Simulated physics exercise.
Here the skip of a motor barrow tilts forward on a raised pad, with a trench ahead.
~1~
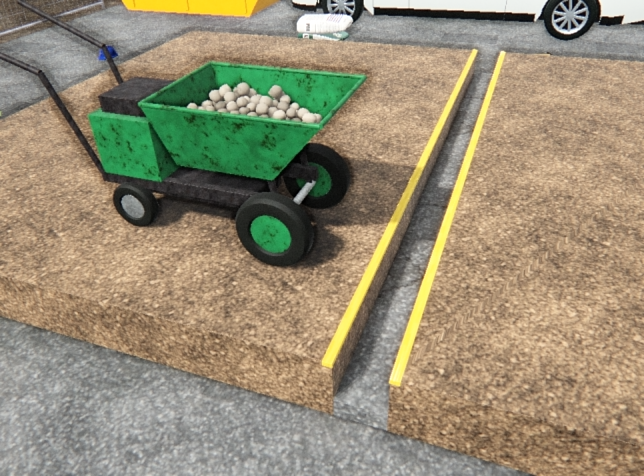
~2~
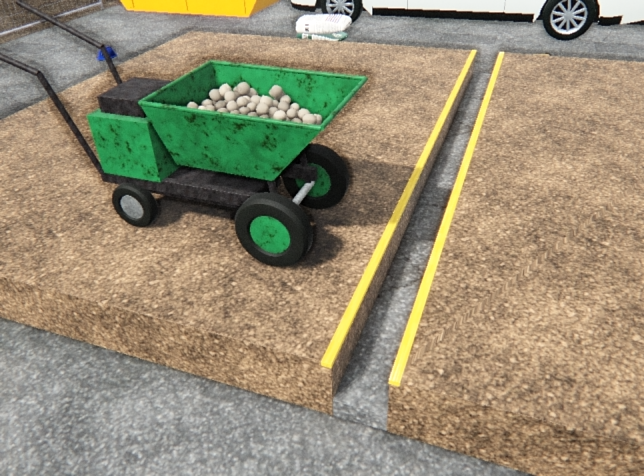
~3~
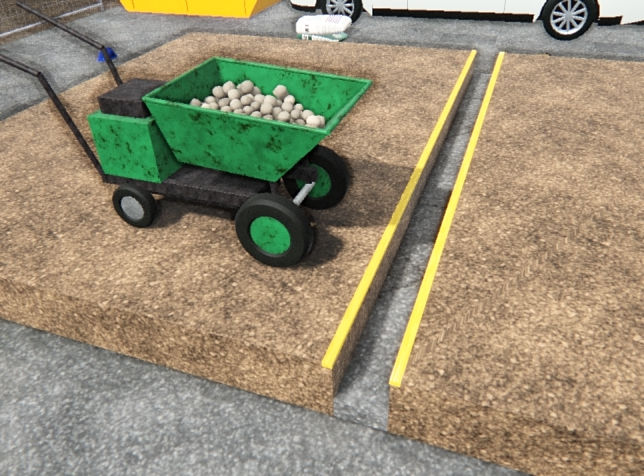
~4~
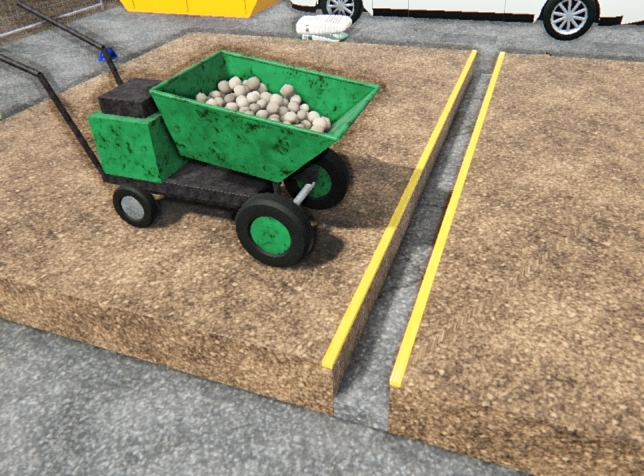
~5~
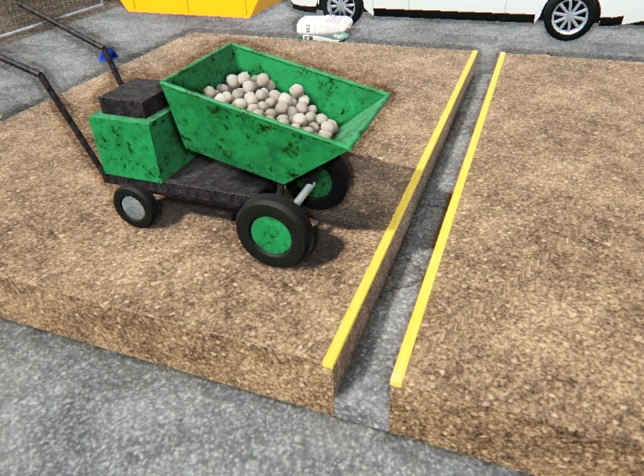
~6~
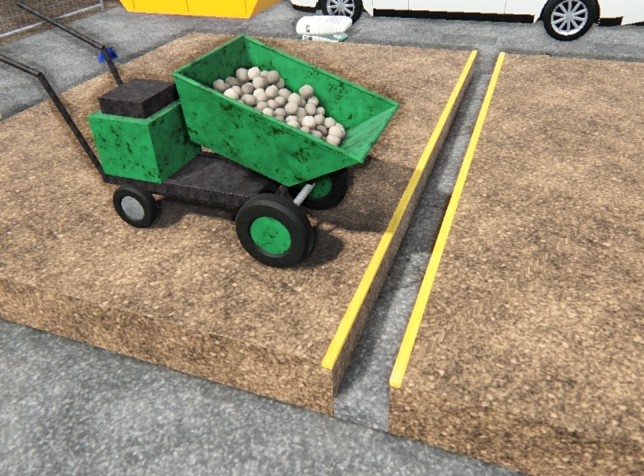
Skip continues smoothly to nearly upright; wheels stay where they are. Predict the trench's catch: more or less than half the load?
Outside the trench is the majority of the load.
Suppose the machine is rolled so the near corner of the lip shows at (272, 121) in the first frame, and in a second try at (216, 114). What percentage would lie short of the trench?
Position 1 near 10 %, position 2 near 40 %.
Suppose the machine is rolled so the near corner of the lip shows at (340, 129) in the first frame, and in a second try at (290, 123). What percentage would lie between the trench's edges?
Approximately 0 per cent and 80 per cent, in that order.
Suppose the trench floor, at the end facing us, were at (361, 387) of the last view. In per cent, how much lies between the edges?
Something like 20 %.
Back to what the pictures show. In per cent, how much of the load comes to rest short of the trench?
Around 0 per cent.
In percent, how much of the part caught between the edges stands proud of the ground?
Estimate: Near 10 in a hundred.
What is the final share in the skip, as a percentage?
Some 15 in a hundred.
Soon after the last picture, skip tipped steeply; all in the skip.
A little later, skip tipped steeply; most in the skip; a small part in or heaped over the trench; about a quarter beyond it; a stray few falling.
Later still, skip tipped right over; about a quarter in the skip; about a quarter in or heaped over the trench; about half beyond it.
At rest, skip tipped right over; a small part in the skip; about a third in or heaped over the trench; about half beyond it.
